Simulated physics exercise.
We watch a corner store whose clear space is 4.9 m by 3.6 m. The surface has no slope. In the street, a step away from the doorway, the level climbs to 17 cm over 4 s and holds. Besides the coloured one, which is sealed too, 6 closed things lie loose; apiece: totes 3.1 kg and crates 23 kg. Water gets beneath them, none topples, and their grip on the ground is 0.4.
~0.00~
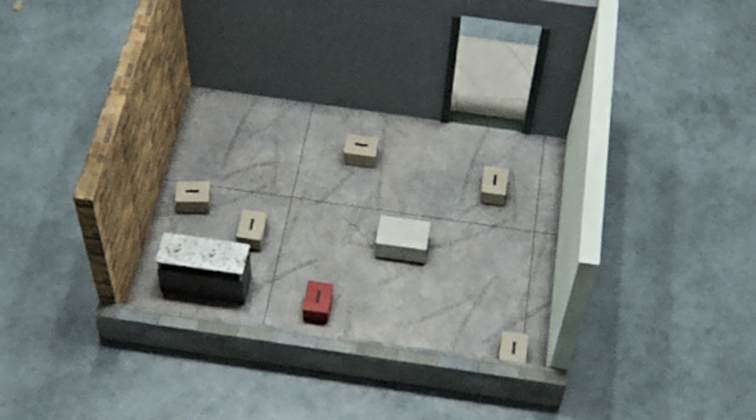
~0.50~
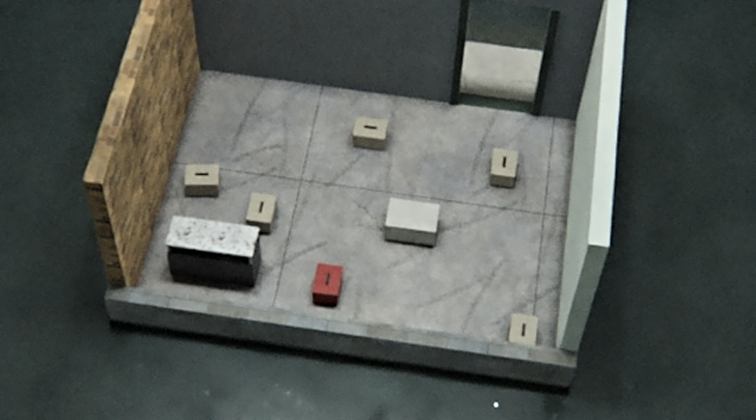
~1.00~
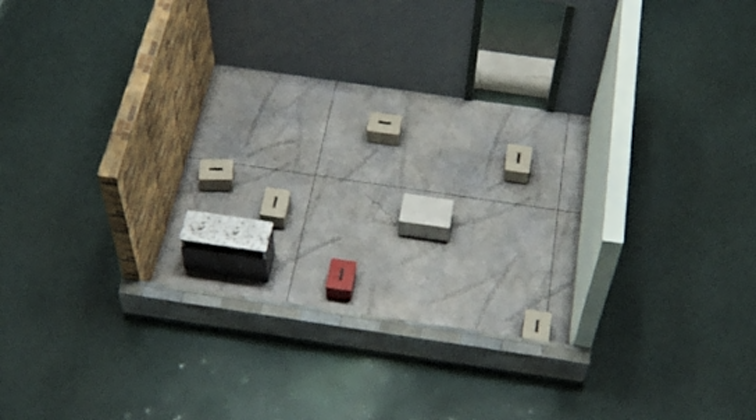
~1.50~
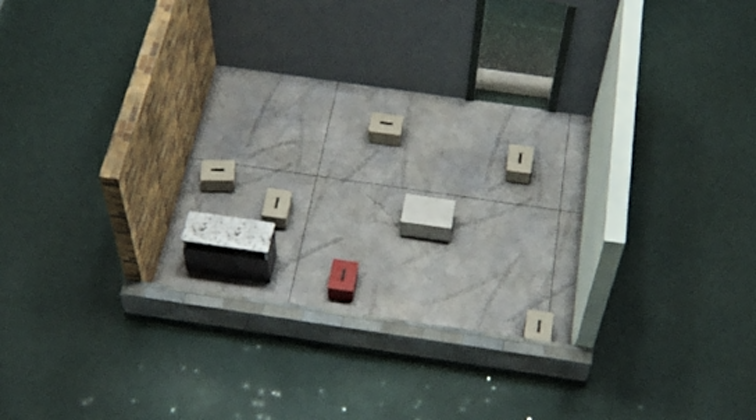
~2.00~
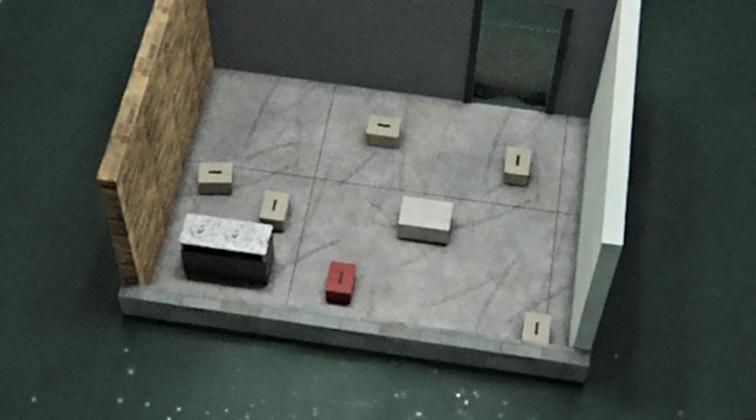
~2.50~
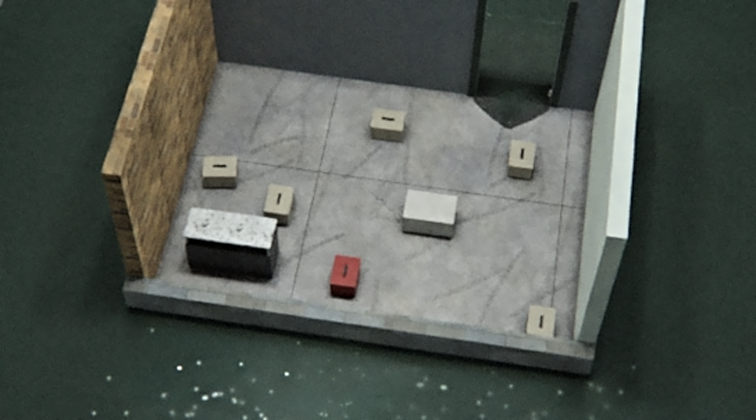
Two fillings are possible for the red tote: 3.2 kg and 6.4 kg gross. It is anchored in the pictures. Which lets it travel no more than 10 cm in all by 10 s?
For it, neither weight holds it.
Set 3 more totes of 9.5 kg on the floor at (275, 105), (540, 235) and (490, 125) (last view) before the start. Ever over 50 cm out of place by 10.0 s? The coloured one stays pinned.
In that order: Short of it, more, over.
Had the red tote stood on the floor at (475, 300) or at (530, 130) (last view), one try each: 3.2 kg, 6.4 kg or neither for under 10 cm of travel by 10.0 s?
In that order: Neither is enough; neither holds.
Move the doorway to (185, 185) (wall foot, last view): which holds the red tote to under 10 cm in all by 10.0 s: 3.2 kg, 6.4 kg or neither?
In that case only the higher weight holds it.
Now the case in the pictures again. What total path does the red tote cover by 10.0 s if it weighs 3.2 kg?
Some 100 cm in all.
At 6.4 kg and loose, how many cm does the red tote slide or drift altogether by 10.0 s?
Some 40 cm in all.
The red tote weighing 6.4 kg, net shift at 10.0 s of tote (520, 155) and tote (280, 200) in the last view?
In turn: 250 cm, 40 cm.
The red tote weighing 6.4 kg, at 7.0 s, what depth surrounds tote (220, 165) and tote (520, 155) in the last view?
About 1 and 8 cm.
After 3.5 s the red tote would be 0 cm from its start with 3.2 kg and 0 cm from its start with 6.4 kg; 0 cm of water round it then.
After 4.5 s the red tote would be 0 cm from its start with 3.2 kg and 0 cm from its start with 6.4 kg; 0 cm of water round it then.
After 7.0 s the red tote would be 0 cm from its start with 3.2 kg and 0 cm from its start with 6.4 kg; 0 cm of water round it then.
After 10.0 s the red tote would be 102 cm from its start with 3.2 kg and 42 cm from its start with 6.4 kg; 5 cm of water round it then.
